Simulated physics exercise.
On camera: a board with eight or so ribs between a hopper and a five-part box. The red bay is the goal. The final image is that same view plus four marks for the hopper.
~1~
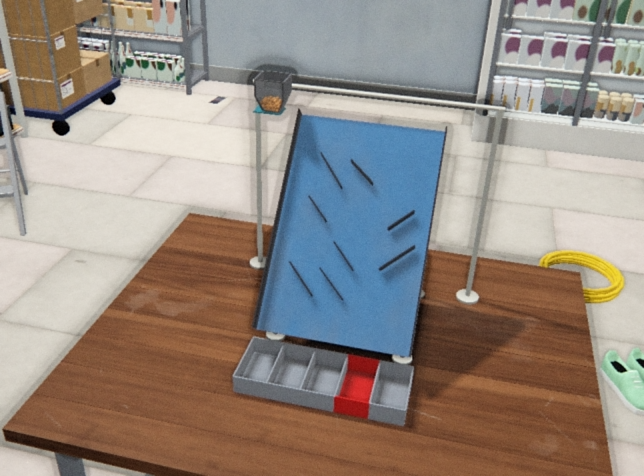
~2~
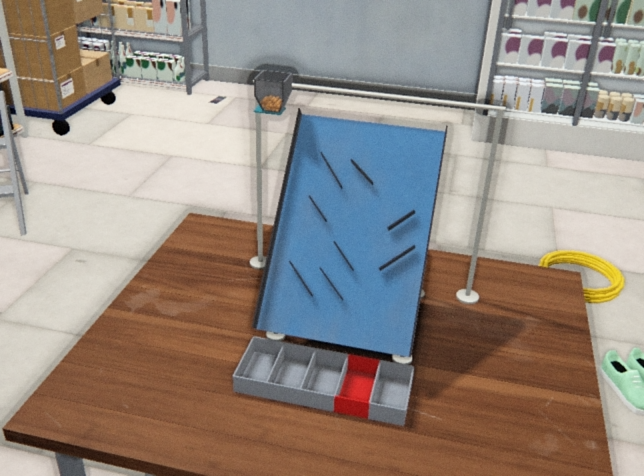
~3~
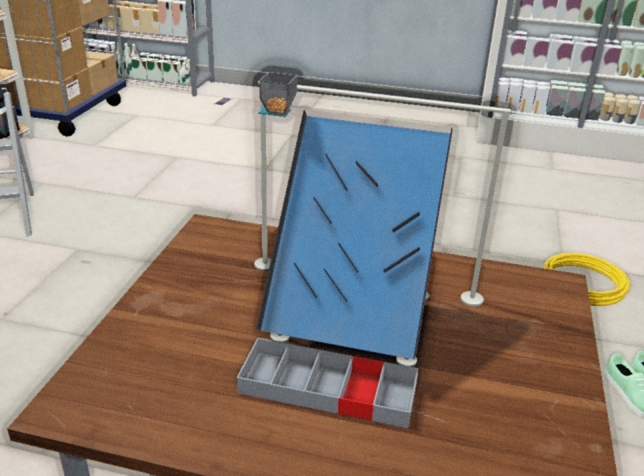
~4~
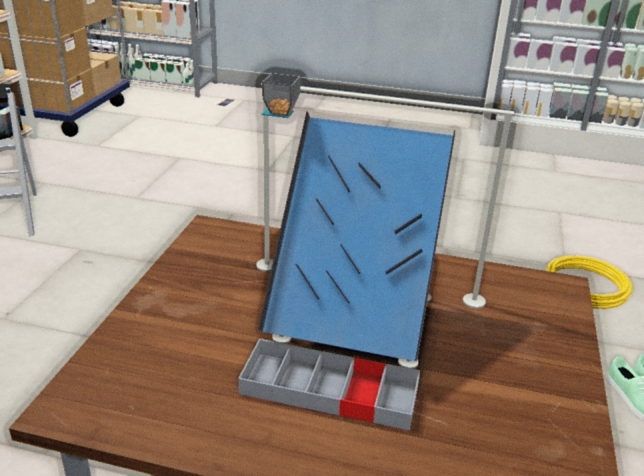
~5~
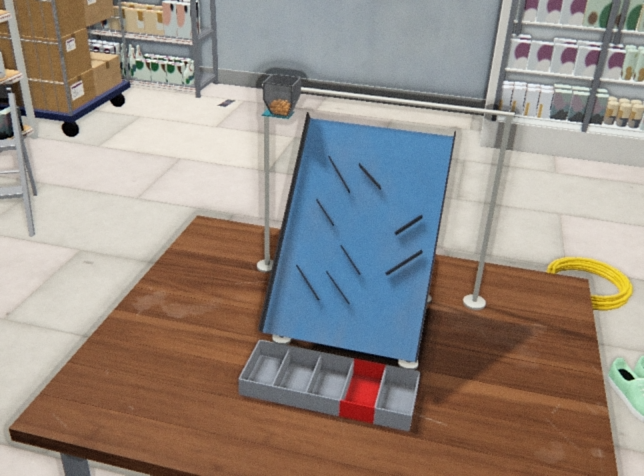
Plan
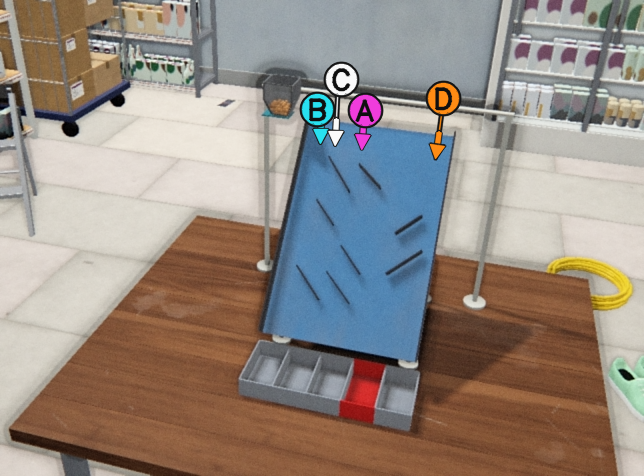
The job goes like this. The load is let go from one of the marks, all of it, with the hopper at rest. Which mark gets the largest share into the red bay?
I would pick mark A.
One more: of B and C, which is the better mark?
The answer is C.
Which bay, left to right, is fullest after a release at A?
The fourth from the left.
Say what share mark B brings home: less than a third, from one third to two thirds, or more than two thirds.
Less than a third.
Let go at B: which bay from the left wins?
The first from the left.
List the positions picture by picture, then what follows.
The first frame shows hopper (274, 103), roasted chickpeas, door shut.
The second frame shows ribs (321, 152) to (341, 186), (351, 159) to (372, 182), (309, 195) to (325, 219).
The third frame shows ribs (392, 230) to (419, 212), (338, 243) to (357, 270), (383, 271) to (420, 247).
The fourth frame shows ribs (296, 264) to (317, 298), (326, 271) to (348, 302).
The fifth frame shows red bay (357, 411), number 4 of 5 from the left.
On the marked copy, mark A meets the board at (362, 144); mark B meets the board at (320, 138); mark C meets the board at (335, 140); mark D meets the board at (436, 154).
For mark A, the larger part in the red bay, roughly a quarter in other bays.
For mark B, about a tenth in the red bay, the larger part in other bays, about a tenth outside the box.
For mark C, roughly a quarter in the red bay, roughly two thirds in other bays, about a tenth outside the box.
For mark D, roughly a quarter in the red bay, the larger part in other bays, just a few outside the box.
